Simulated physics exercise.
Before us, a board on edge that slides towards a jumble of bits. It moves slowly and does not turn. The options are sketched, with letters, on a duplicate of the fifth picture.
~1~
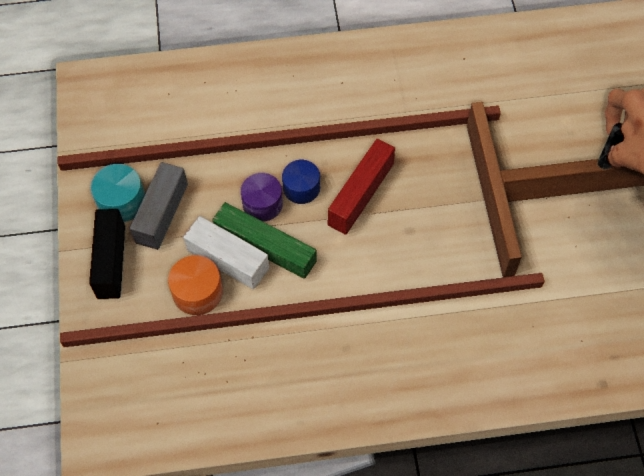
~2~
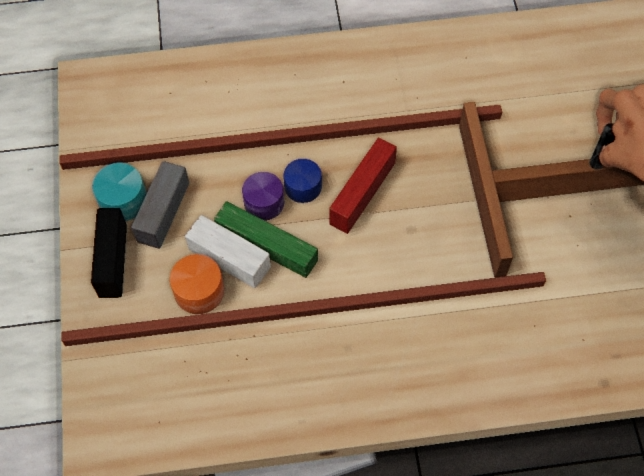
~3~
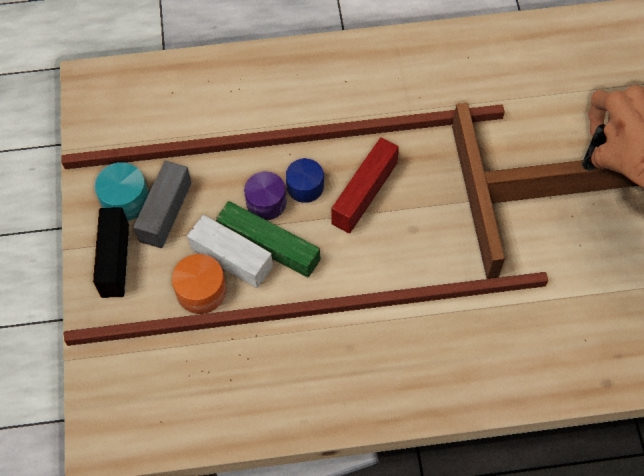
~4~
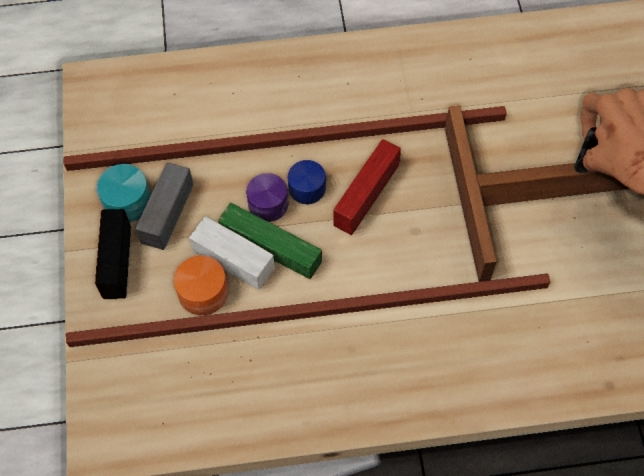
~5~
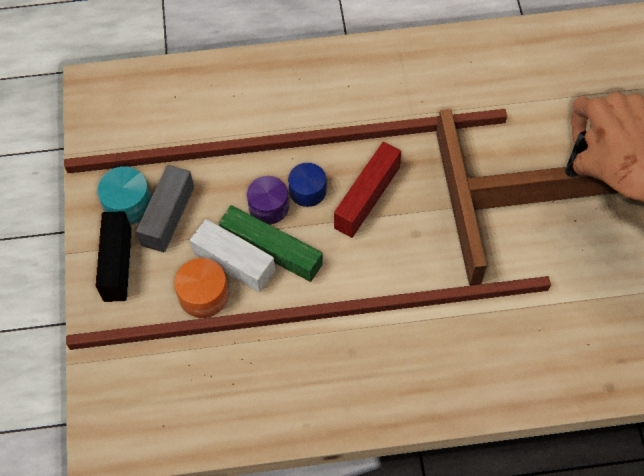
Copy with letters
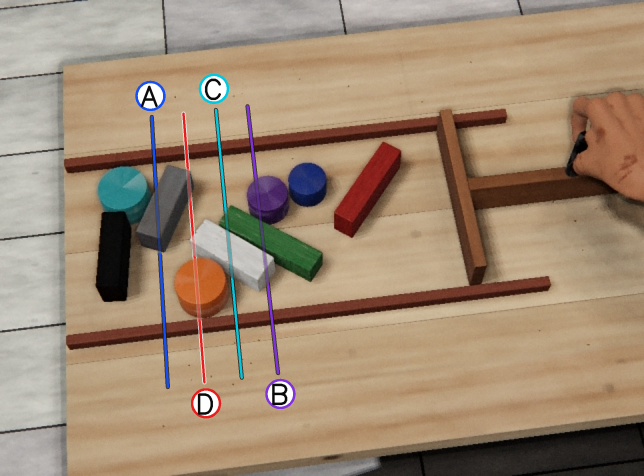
On a pale wooden tabletop above a floor of light tiles, seen from above at a slight angle, two reddish-brown rails run from left to right. Between them lie turquoise, purple, blue and orange cylinders among black, grey, white, green and red blocks, with a brown T-shaped pusher to the right. A hand slides the pusher slowly left without touching the pieces, which stay put, while the view shifts very slightly.
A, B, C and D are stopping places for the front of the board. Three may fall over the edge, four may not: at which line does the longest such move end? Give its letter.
A is the last line within the limit.
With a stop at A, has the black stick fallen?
By then, yes.
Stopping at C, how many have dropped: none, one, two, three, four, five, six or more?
By then, none.
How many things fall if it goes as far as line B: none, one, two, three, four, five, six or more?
The count is none.
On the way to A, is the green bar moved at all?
Yes.
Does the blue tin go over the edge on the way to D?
No.
On the marked copy, A at (159, 242); B at (262, 230); C at (228, 234); D at (193, 238).
Following A. Soon after the start, board (354, 197); blue tin (302, 185); red bar (333, 193).
Later, board (245, 210); turquoise tin (109, 199); grey stick (147, 212).
In the end, board (158, 220); black stick over the edge; turquoise tin over the edge; two fallen.
As for the rest, B is within the limit but short; C is within the limit but short; D is within the limit but short.
